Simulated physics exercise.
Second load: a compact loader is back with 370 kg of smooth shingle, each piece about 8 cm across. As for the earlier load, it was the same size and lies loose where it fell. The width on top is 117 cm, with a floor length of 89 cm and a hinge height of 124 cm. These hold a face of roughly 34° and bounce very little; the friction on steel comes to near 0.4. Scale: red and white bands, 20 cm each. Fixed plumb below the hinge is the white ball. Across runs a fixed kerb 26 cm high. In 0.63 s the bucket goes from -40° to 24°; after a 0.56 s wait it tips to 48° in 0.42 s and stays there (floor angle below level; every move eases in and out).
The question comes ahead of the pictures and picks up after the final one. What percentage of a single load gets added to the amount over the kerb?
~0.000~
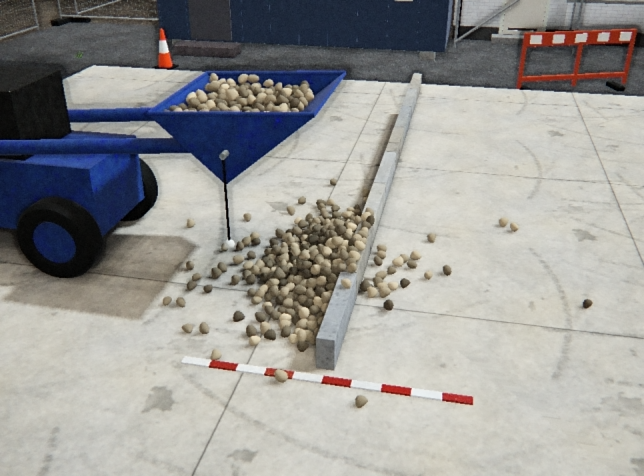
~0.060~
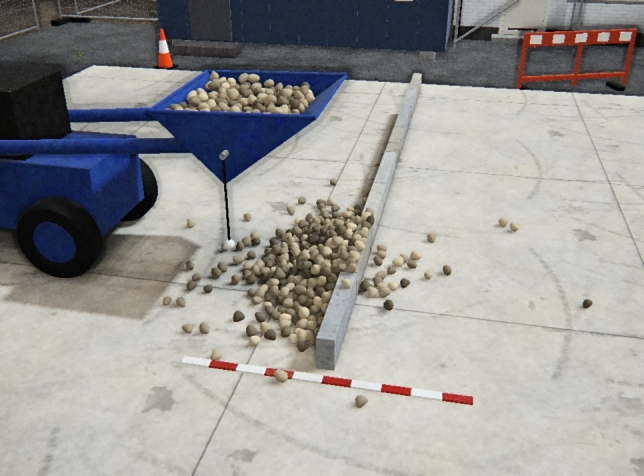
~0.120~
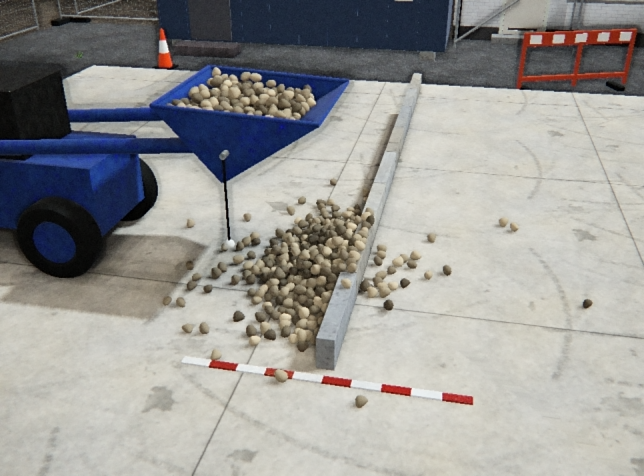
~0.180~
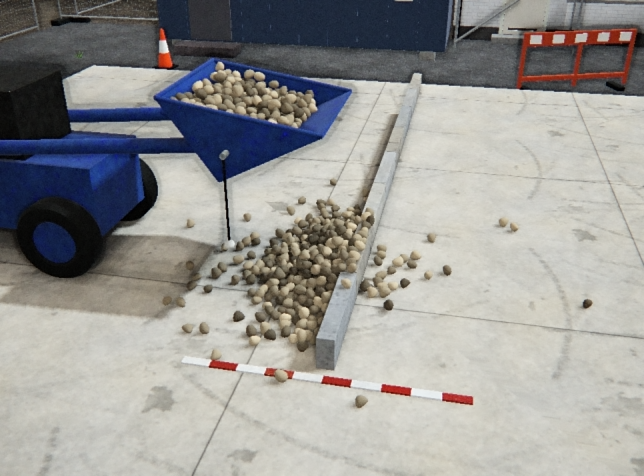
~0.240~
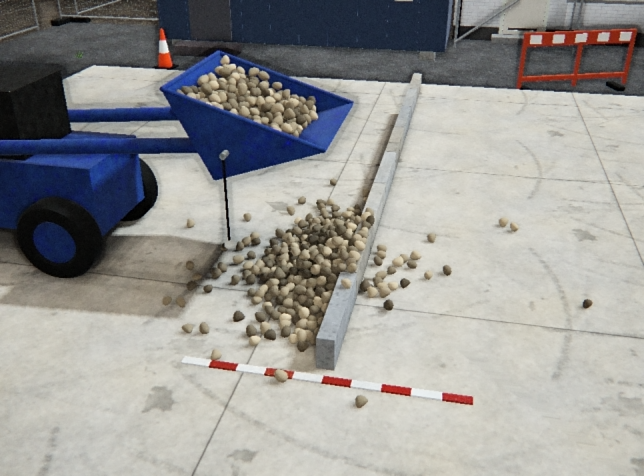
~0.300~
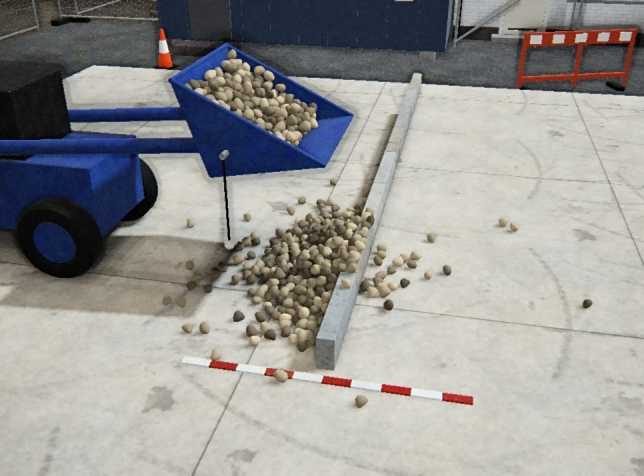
59 %.
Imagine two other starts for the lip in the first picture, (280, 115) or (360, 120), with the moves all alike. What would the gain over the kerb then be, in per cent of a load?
Some 30 percent, and then 90 percent.
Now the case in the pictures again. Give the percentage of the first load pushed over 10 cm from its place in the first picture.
I'd say roughly 10 per cent of them.
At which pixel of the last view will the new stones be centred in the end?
I'd say close to (382, 265).
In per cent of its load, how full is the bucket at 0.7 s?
Some 100 %, roughly, is held.
After 0.5 s the floor is at 14°; in per cent of one load, 100 in the bucket, 95 on this side of the kerb, 5 over the kerb; the foremost stones are at (467, 255).
After 0.7 s the floor is at 24°; in per cent of one load, 99 in the bucket, 96 on this side of the kerb, 5 over the kerb; the foremost stones are at (467, 255).
After 2.1 s the floor is at 48°; in per cent of one load, 0 in the bucket, 136 on this side of the kerb, 64 over the kerb; the foremost stones are at (577, 310).
After 4.8 s the floor is at 48°; in per cent of one load, 0 in the bucket, 136 on this side of the kerb, 64 over the kerb; the foremost stones are at (602, 316). Net gain over the kerb, 59.
